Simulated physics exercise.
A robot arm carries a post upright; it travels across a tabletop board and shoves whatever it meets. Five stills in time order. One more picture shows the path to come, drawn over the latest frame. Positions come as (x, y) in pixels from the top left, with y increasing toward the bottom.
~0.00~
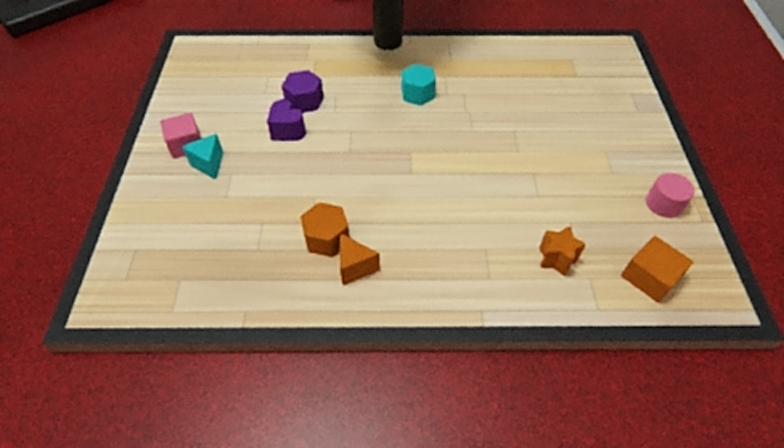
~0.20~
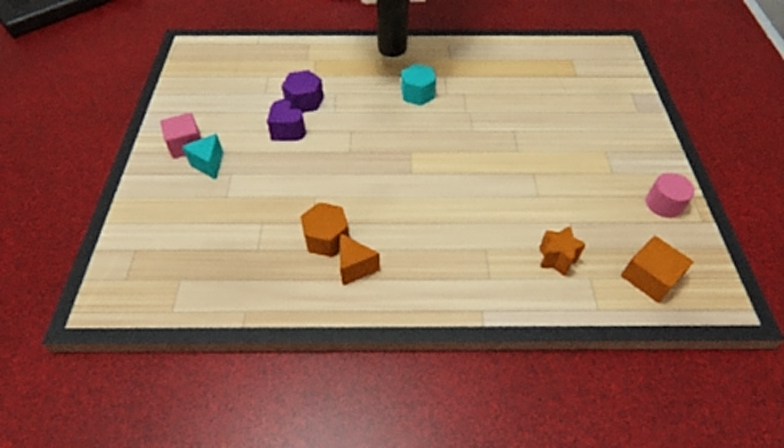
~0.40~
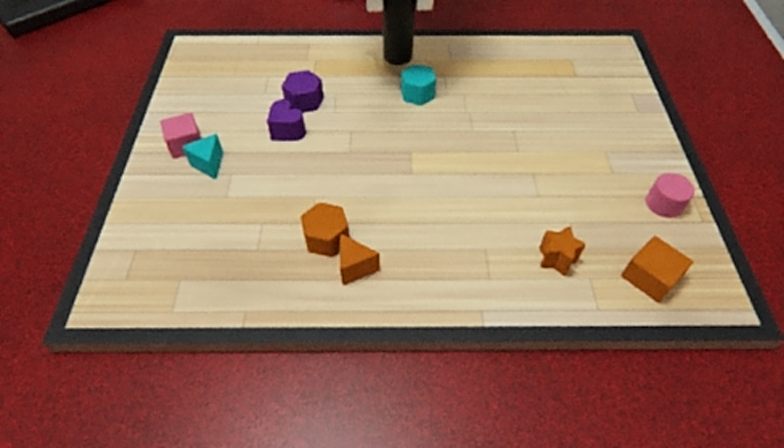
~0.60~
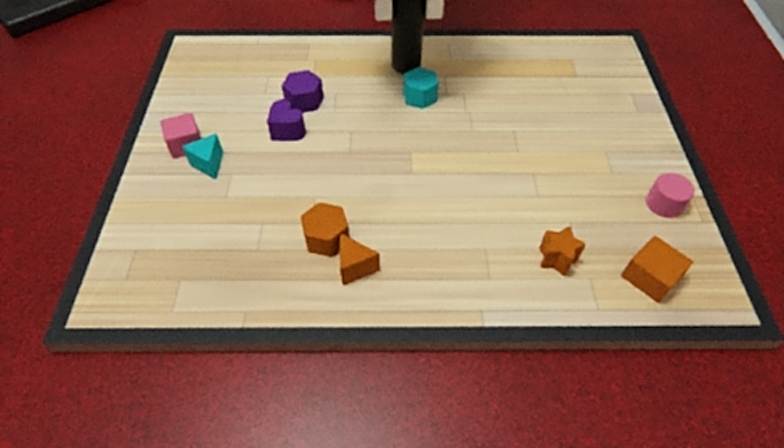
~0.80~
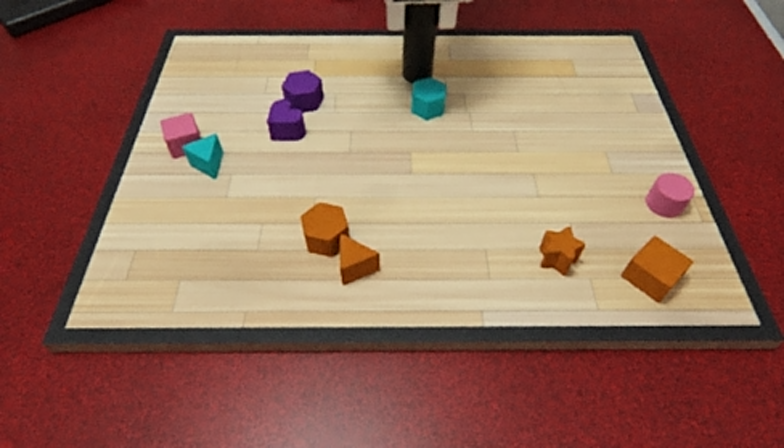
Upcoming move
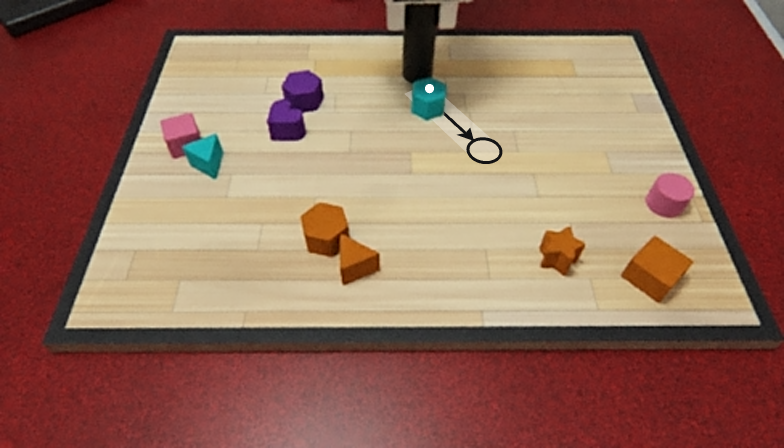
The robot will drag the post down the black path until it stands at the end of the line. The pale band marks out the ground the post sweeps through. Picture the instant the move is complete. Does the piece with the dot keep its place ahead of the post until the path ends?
No.
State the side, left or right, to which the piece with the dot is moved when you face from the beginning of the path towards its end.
The answer is right: Facing from the path's start to its end, that's where the piece with the dot shifts.
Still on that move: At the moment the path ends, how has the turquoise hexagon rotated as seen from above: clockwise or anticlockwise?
Answer: Clockwise.
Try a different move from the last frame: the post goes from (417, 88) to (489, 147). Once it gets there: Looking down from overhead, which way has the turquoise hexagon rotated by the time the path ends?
Rotation: Clockwise.
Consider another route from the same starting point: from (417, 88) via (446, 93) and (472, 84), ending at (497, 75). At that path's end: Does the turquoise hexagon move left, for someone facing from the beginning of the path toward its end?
No
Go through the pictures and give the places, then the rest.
Post's lower end at (388, 42); turquoise hexagon at (419, 74), in the first picture.
Post at (392, 49); blocks still, in the second picture.
Post at (398, 57); blocks still, in the third picture.
Post at (406, 65); turquoise hexagon at (421, 78), in the fourth picture.
Post at (417, 75); turquoise hexagon at (429, 89), in the fifth picture.
Drawn move, from (417, 88) to (484, 150); the dot is on the turquoise hexagon.
The first path, step by step. One third of the way, post at (439, 94); turquoise hexagon at (446, 111), turned 25° clockwise.
Two thirds of the way, post at (463, 115); turquoise hexagon at (459, 134), turned 50° clockwise.
At the end, post at (487, 137); turquoise hexagon at (462, 146), turned 75° clockwise.
